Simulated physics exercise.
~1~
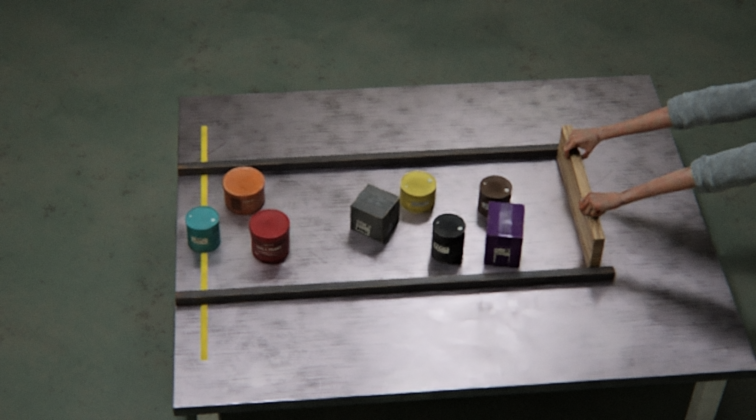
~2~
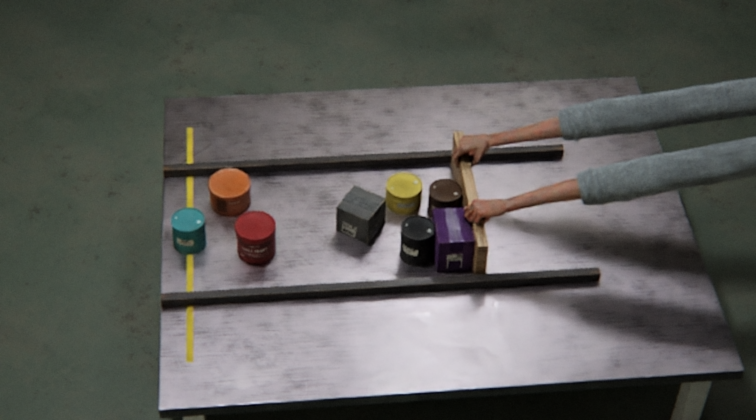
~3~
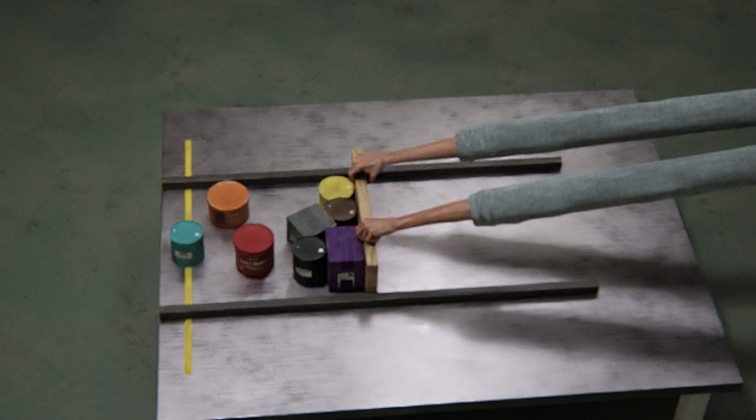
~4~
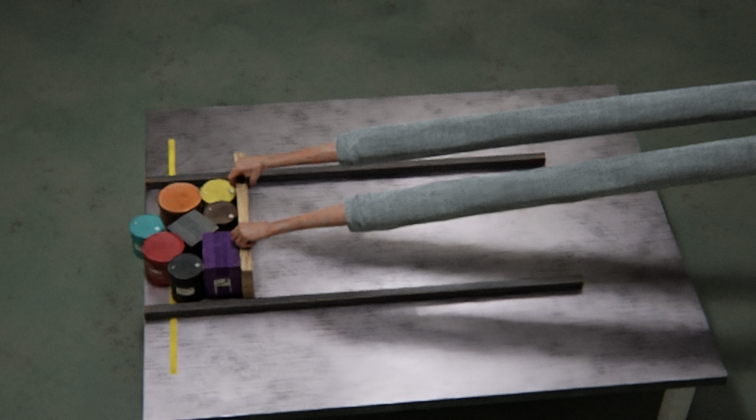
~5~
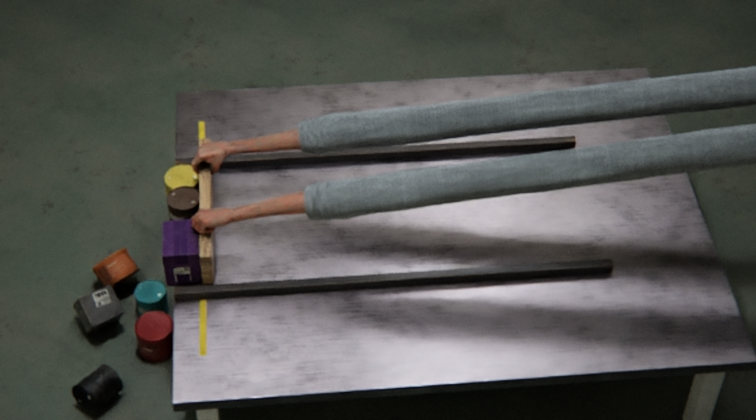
On a tabletop, two hands slid a wooden plank leftward between two rails, bunching colourful tins and boxes together until the turquoise, red, orange, black and grey ones dropped off the left edge, while the yellow, brown and purple ones stayed against the plank.
